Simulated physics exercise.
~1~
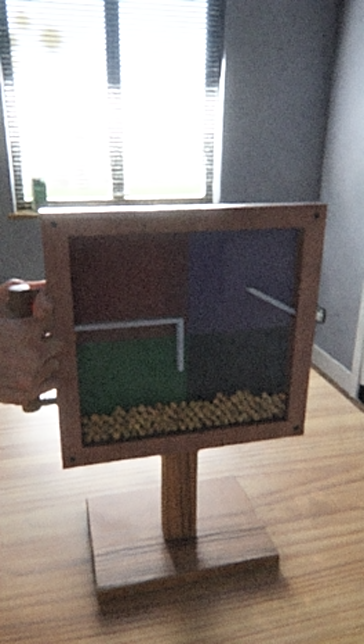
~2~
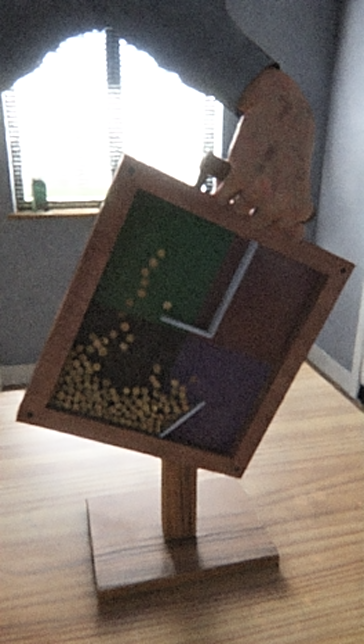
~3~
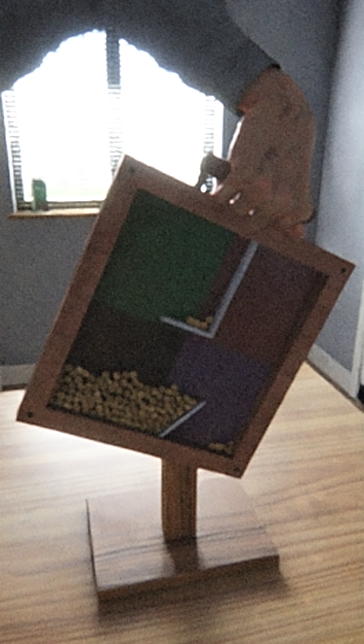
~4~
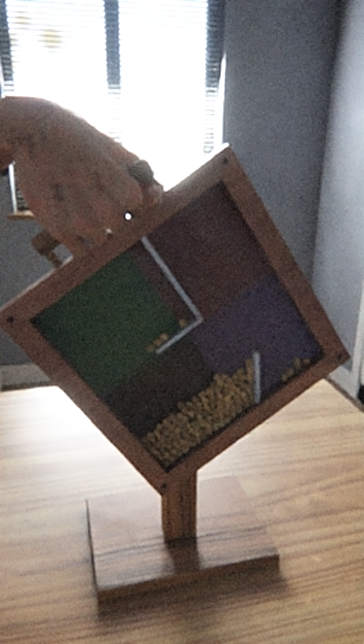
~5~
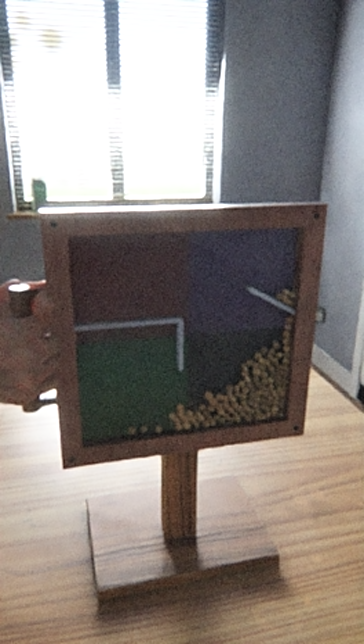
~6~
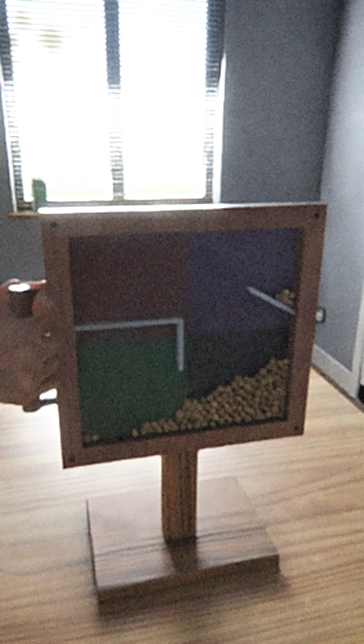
Wooden beads tumbling inside a framed four-coloured case as a hand tilts it clockwise and back to level, settling mostly lower right.
